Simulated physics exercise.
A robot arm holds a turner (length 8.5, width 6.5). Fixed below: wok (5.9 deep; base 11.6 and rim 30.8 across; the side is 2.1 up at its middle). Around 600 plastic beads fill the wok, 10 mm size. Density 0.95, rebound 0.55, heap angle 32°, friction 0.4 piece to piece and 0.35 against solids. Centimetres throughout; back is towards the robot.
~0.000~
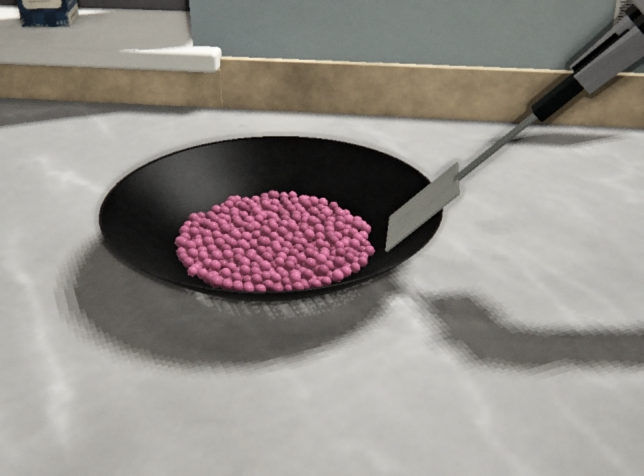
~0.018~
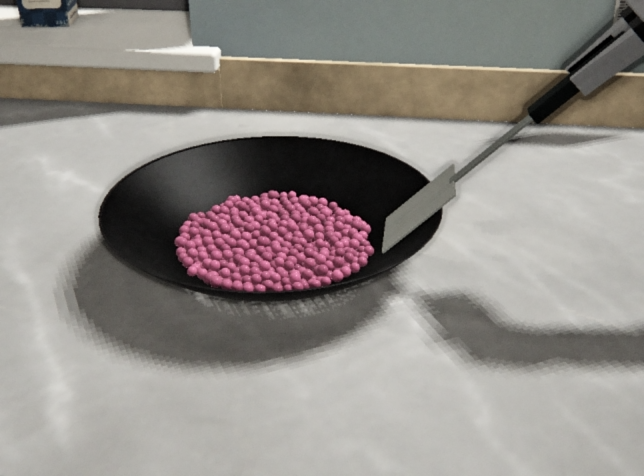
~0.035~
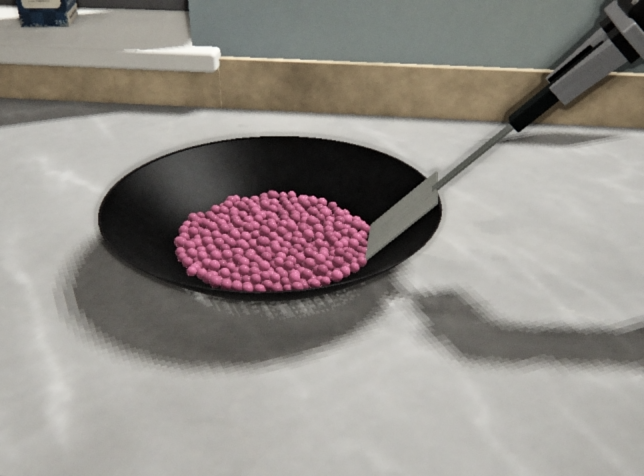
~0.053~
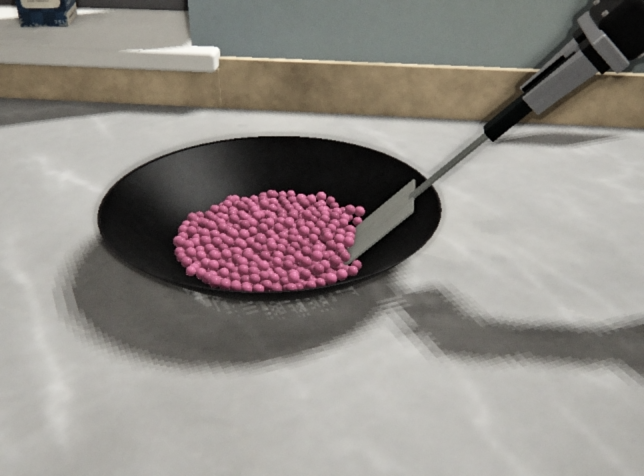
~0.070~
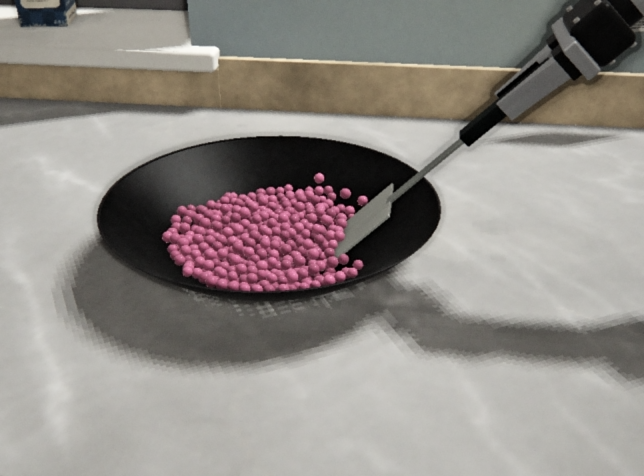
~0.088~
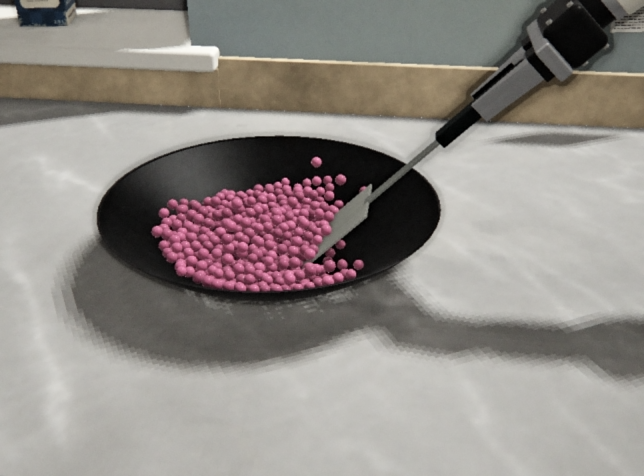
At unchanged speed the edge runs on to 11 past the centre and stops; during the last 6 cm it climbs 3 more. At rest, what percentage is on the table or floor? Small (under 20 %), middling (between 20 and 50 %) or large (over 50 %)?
Answer: Middling; between 20 and 50 % of the plastic beads finish on the table or floor.
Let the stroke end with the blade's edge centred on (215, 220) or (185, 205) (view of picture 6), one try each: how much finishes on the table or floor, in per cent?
Some 5 and 15 per cent.
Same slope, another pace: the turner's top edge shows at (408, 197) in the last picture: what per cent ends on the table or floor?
Some 15 per cent.
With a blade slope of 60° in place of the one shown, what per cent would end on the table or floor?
In that case some 25 per cent.
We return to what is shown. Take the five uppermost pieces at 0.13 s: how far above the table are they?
About 6 cm.
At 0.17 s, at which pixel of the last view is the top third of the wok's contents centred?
At about (196, 210).
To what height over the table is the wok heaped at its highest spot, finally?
Roughly 4.5 cm.
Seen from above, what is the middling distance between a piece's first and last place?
Some 5 cm.
After 0.13 s, sloping 46°, highest piece 8 above the table; 603 in the wok.
After 0.17 s, sloping 46°, highest piece 7 above the table; 602 in the wok, 1 on the blade or in flight.
After 0.39 s, sloping 46°, highest piece 16 above the table; 425 in the wok, 77 on the table or floor, 101 on the blade or in flight.
After 1.44 s, sloping 46°, highest piece 4 above the table; 424 in the wok, 179 on the table or floor.
In the end, 424 in the wok, 179 on the table or floor. That is 30 % on the table or floor.
